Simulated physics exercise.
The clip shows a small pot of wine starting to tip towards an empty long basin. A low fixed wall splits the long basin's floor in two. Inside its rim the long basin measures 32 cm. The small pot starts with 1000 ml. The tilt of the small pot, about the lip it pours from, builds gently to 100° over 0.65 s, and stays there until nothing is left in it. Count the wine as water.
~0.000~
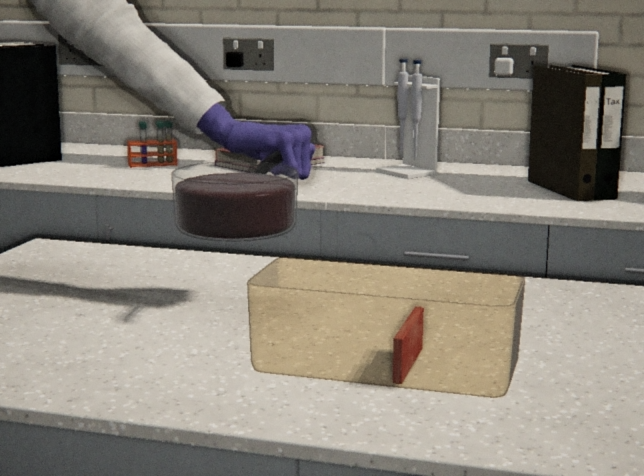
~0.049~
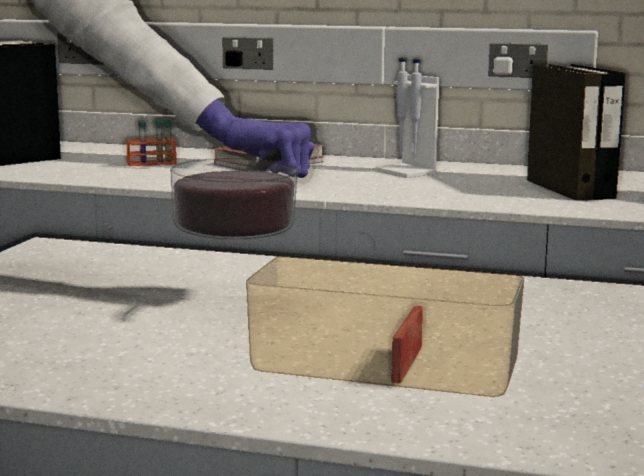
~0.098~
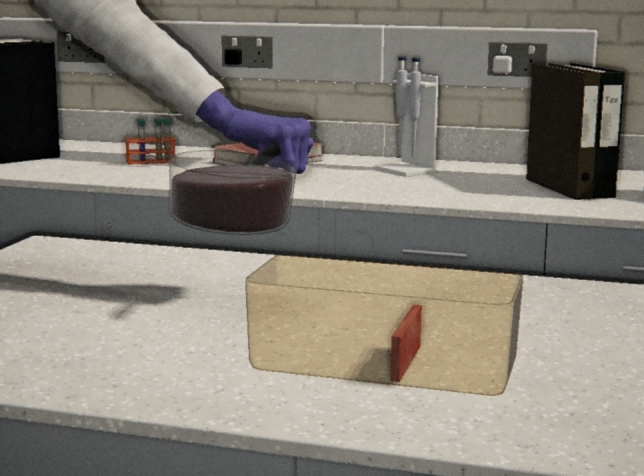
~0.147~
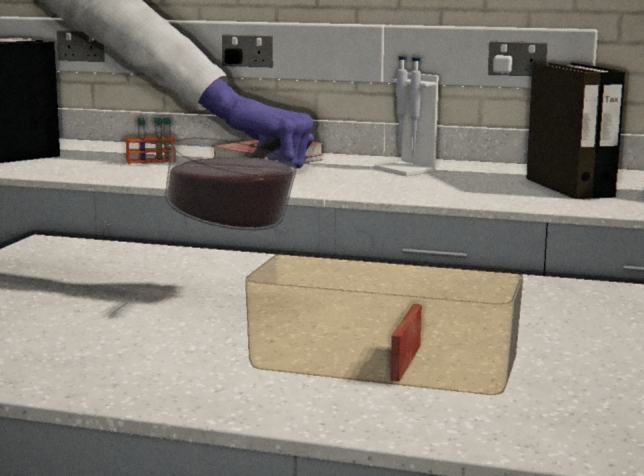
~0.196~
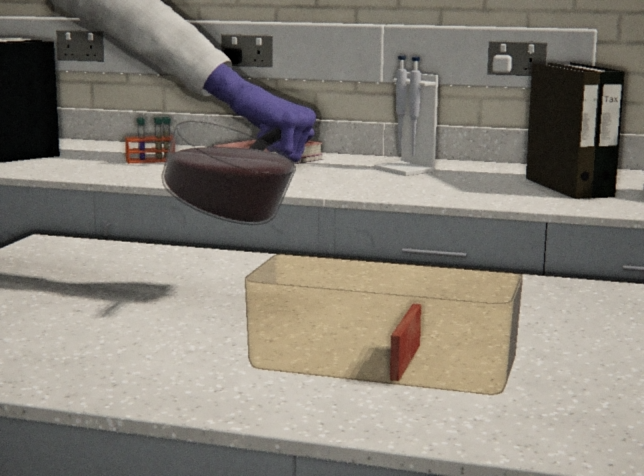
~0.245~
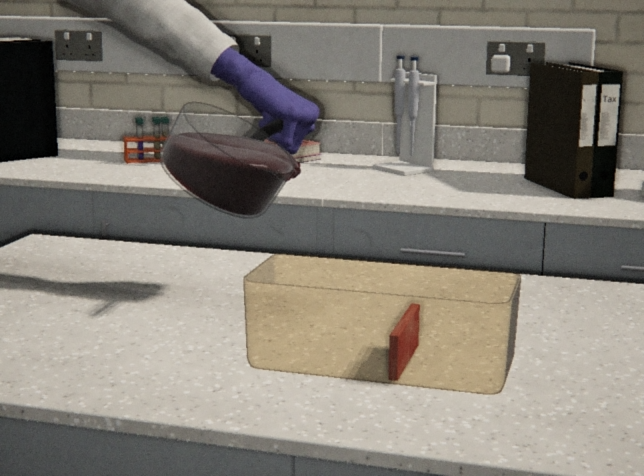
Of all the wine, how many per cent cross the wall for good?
About 16 per cent.
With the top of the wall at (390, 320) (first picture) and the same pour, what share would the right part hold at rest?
Then about 45 per cent.
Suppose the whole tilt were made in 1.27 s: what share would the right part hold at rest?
In that case some 0 per cent.
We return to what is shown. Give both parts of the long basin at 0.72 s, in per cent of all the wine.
Near 62 on the left, 18 on the right.
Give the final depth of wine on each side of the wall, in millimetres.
Left about 32 mm, right about 10 mm.
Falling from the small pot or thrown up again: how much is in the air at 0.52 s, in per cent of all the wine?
About 52 per cent.
Then, 0.52 s in, the tilt is 90° and 38 per cent is still to pour, 9 is left of the wall and 0 right of it.
Then, 0.72 s in, the tilt is 100° and 5 per cent is still to pour, 62 is left of the wall and 19 right of it.
Then, 0.92 s in, the tilt is 100° and 1 per cent is still to pour, 56 is left of the wall and 15 right of it.
Then, 1.15 s in, the tilt is 100° and 0 per cent is still to pour, 75 is left of the wall and 16 right of it.
Finally, 75 per cent lies left of the wall, 16 right of it and 8 outside.
